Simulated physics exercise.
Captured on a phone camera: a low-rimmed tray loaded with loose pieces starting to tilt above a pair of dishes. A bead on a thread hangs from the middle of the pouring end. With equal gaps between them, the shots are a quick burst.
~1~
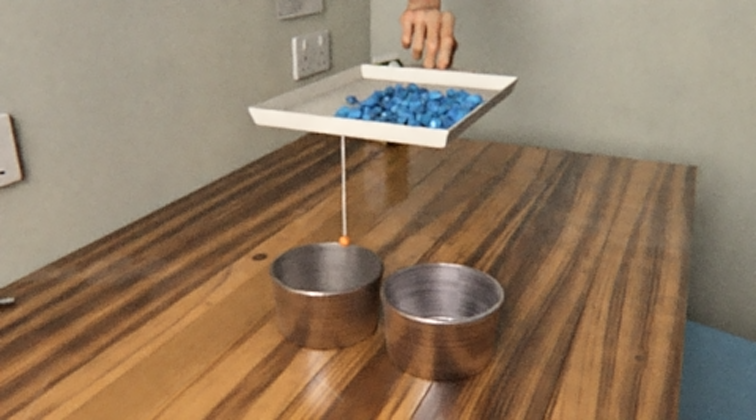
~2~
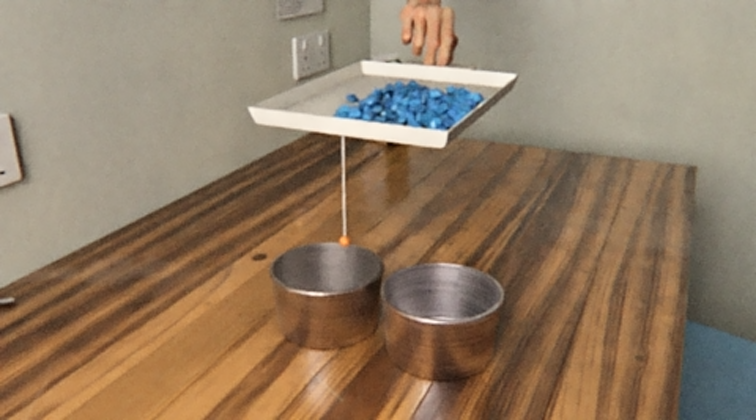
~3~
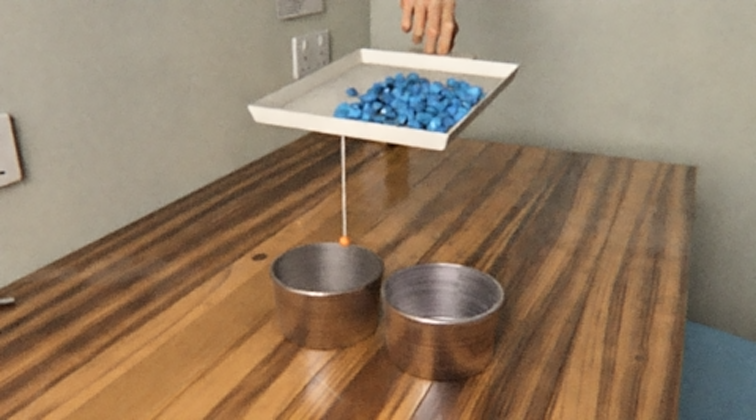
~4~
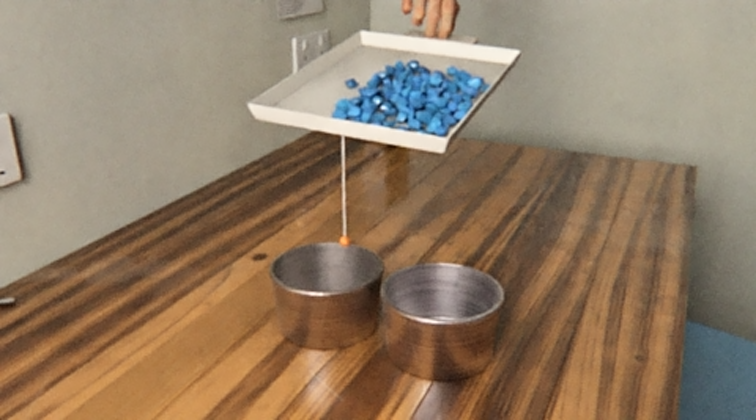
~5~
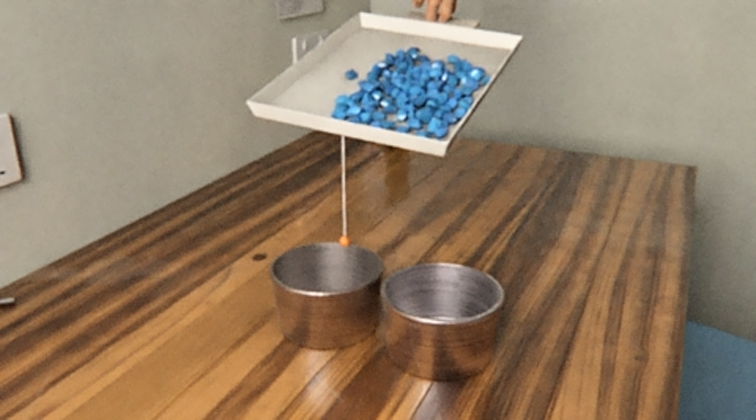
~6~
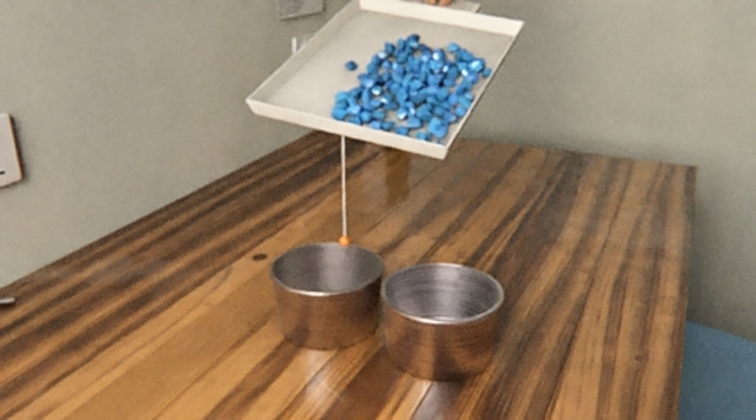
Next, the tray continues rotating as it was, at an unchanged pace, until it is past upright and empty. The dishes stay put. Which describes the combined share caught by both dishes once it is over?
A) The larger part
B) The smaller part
(A) The larger part.
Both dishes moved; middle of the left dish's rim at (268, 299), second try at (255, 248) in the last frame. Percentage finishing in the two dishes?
First placement: 10 per cent; second placement: 40 per cent.
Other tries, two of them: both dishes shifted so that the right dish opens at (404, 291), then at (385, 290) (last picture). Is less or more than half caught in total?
The dishes end up with the greater share in the first try and the greater share in the second.
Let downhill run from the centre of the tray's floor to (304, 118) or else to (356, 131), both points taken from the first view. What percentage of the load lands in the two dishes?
In turn, 10 percent and then 70 percent.
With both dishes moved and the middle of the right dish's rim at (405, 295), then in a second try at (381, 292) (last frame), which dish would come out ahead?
Trial one goes to the right of the two, trial two to the right of the two.
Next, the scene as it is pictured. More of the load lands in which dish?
Fuller at the end: The rightward one.
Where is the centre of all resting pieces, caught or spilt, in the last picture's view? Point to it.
(422, 339).
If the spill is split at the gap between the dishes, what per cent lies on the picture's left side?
Looks to be around 80 per cent of the spill.
Soon, tray tipped steeply; nearly all on the tray; a stray few in the air.
A while on, tray tipped past a quarter turn; a small part on the tray; about half in the right dish; a small part in the left dish; a small part outside both; a small part in the air.
Towards the end, tray tipped past a quarter turn; about two thirds in the right dish; about a quarter in the left dish; a small part outside both.
Finally, tray tipped past a quarter turn; about two thirds in the right dish; about a quarter in the left dish; a small part outside both.
